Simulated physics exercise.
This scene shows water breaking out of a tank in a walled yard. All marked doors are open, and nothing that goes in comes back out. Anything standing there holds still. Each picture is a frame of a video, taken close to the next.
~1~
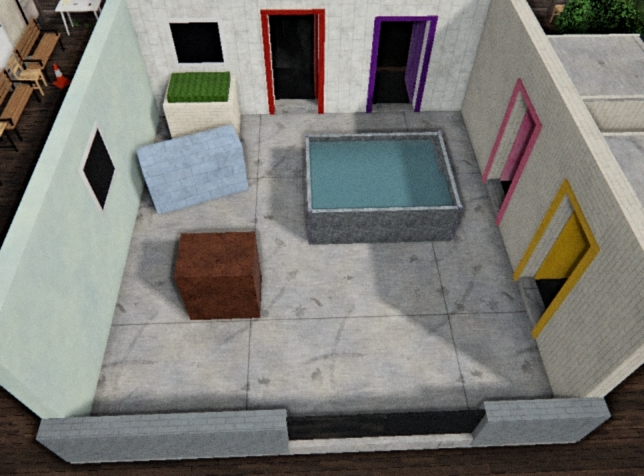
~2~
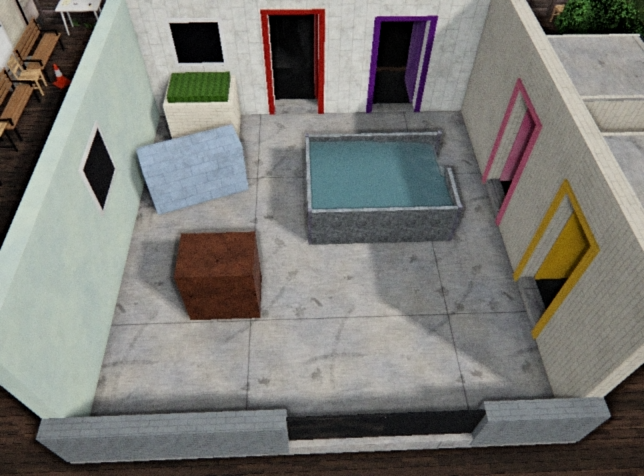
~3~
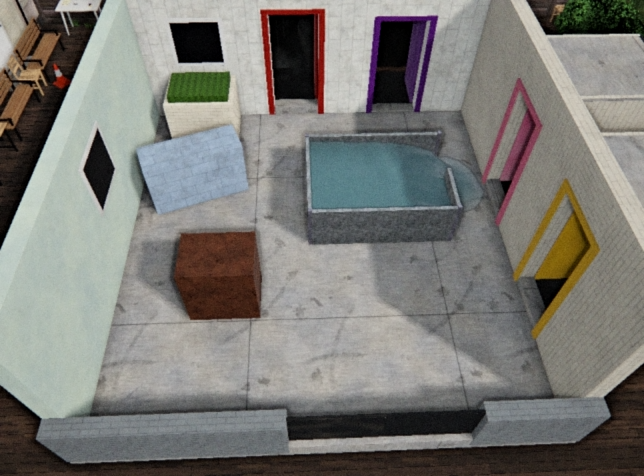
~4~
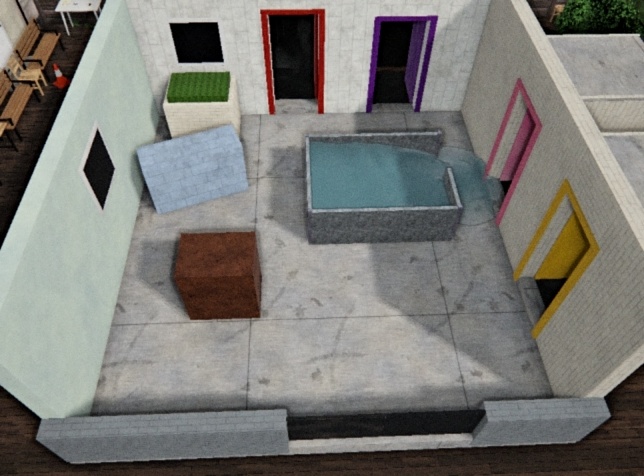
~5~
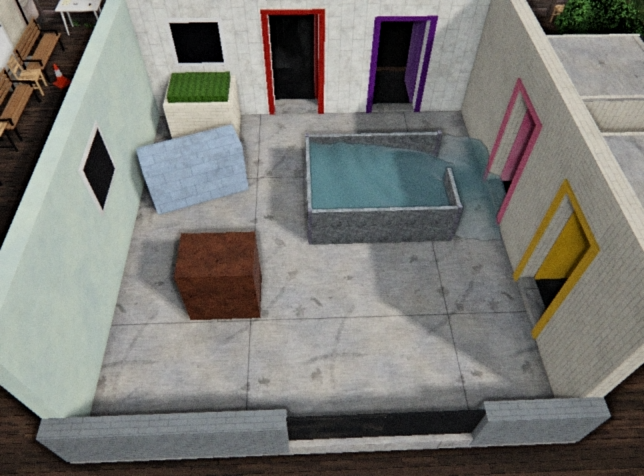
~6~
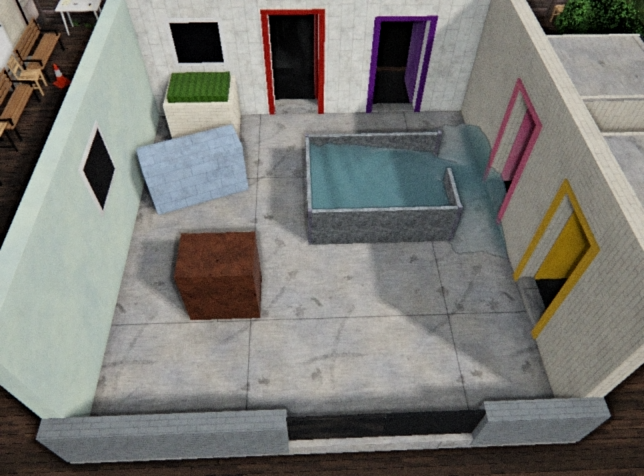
Walled yard with a stone tank of still water, its right side opening and water pouring out, spreading across the concrete floor.
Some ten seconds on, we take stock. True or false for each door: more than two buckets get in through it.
The red door: False; the yellow door: False; the purple door: True; the pink door: True.
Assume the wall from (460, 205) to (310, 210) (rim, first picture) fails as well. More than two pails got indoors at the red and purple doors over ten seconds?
Red does not overflow; purple overflows.
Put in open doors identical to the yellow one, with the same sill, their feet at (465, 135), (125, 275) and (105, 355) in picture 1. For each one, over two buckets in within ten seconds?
In order: Tops the limit, stays within it, stays within it.
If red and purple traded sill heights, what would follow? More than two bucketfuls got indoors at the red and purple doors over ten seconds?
You'd find the red door tops the limit and the purple door stays short.
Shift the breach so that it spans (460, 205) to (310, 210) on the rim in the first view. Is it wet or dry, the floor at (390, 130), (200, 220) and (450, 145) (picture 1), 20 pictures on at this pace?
Untouched, untouched, untouched.
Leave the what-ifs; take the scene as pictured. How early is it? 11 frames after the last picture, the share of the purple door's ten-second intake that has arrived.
Approximately 10 in a hundred, I reckon.
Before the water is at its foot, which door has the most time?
Result: The red one.
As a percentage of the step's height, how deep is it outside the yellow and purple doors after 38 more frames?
Estimate, in order: 20 and 260 percent.
A moment on, water covers 10 % of the floor; the red door not reached, the yellow door wet at the sill, nothing in, the purple door wet at the sill, nothing in, the pink door far over two buckets in.
Next, water covers 25 % of the floor; the red door wet at the sill, nothing in, the yellow door wet at the sill, nothing in, the purple door over two buckets in, the pink door far over two buckets in.
Then, water covers 50 % of the floor; the red door wet at the sill, nothing in, the yellow door wet at the sill, nothing in, the purple door over two buckets in, the pink door far over two buckets in.
Later, water covers 75 % of the floor; the red door wet at the sill, nothing in, the yellow door wet at the sill, nothing in, the purple door far over two buckets in, the pink door far over two buckets in.
In the end, water covers 95 % of the floor; the red door wet at the sill, nothing in, the yellow door wet at the sill, nothing in, the purple door far over two buckets in, the pink door far over two buckets in.
